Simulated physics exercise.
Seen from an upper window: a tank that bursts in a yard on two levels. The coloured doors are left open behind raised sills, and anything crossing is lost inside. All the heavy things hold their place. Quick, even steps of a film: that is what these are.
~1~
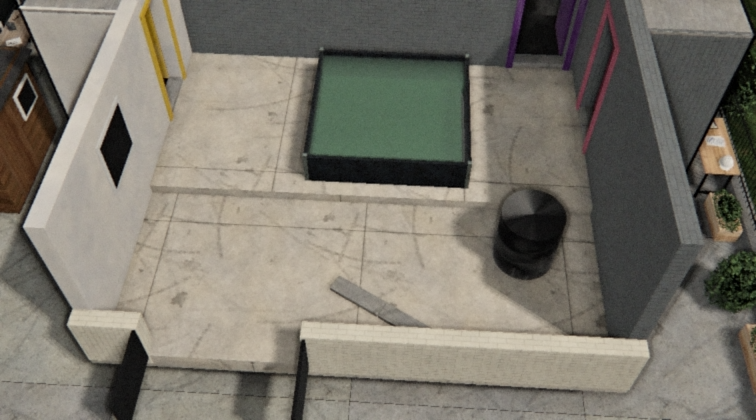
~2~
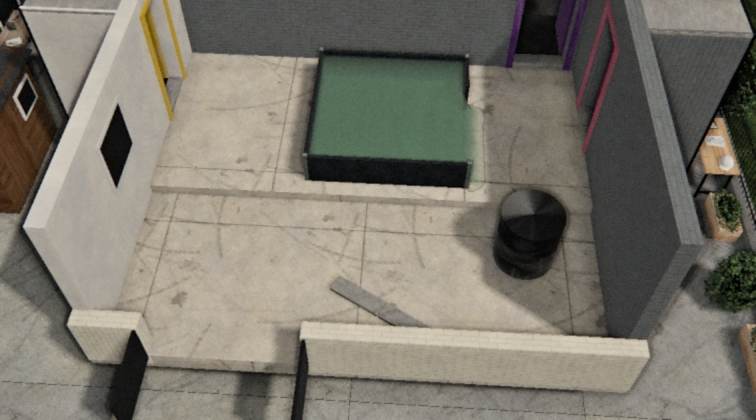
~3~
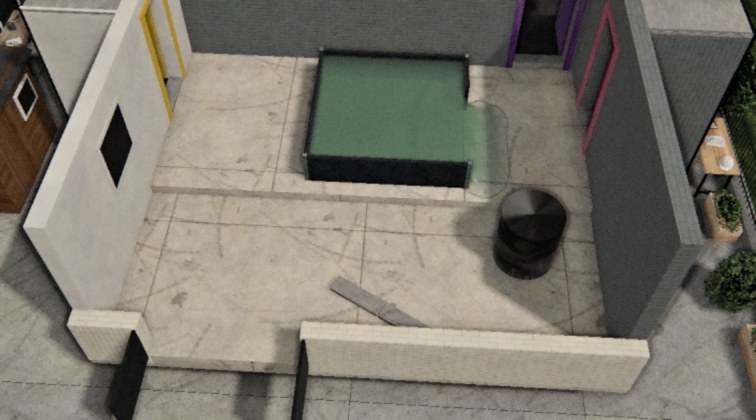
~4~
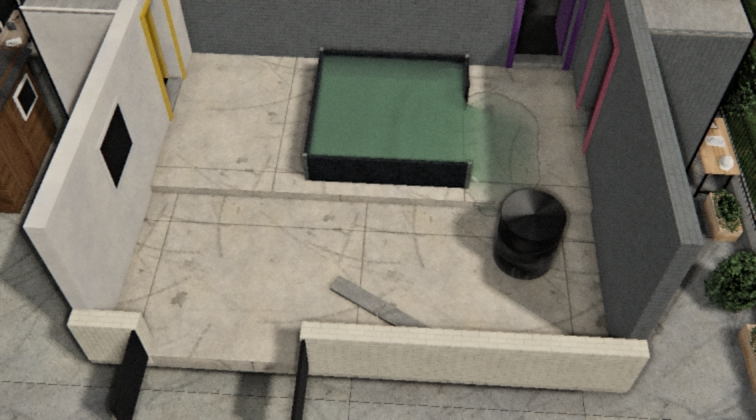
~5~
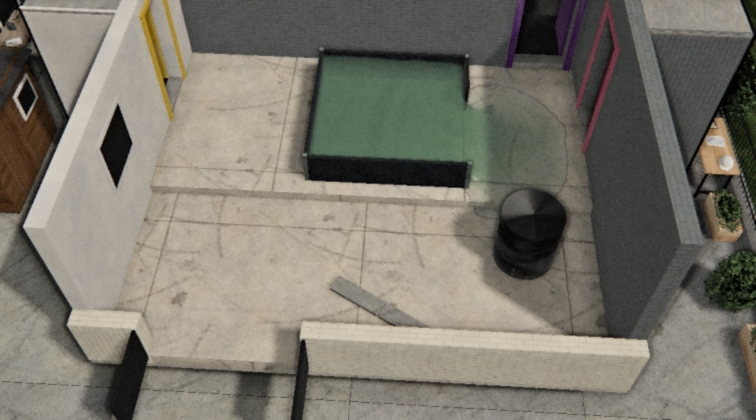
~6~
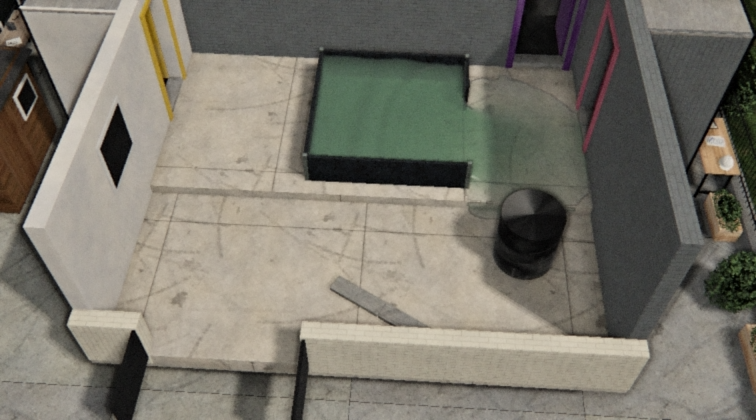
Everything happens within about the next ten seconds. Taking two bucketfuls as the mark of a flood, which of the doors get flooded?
The purple door gets flooded, the pink door gets flooded, the yellow door stays below the mark.
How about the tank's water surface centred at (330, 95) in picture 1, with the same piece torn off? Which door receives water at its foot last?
Yellow door.
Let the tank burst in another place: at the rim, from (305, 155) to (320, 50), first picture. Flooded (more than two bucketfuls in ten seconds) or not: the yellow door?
Yellow door: Exceeds it.
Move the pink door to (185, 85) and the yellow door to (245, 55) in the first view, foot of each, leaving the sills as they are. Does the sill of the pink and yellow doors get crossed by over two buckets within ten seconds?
Pink door falls short, yellow door falls short.
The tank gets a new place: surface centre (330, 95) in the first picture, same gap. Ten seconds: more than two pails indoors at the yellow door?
Reading - yellow door door: Short of the line.
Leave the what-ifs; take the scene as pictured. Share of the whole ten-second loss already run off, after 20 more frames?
I'd say about 60 per cent.
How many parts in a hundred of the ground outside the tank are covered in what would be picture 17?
Around 25 in a hundred.
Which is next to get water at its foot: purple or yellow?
Answer: The one in purple.
A moment on, water covers 20 % of the floor; the purple door wet at the sill, nothing in, the pink door over two buckets in, the yellow door not reached.
Next, water covers 25 % of the floor; the purple door wet at the sill, nothing in, the pink door far over two buckets in, the yellow door not reached.
Then, water covers 35 % of the floor; the purple door over two buckets in, the pink door far over two buckets in, the yellow door not reached.
Later, water covers 70 % of the floor; the purple door over two buckets in, the pink door far over two buckets in, the yellow door not reached.
In the end, water covers 85 % of the floor; the purple door far over two buckets in, the pink door far over two buckets in, the yellow door wet at the sill, nothing in.
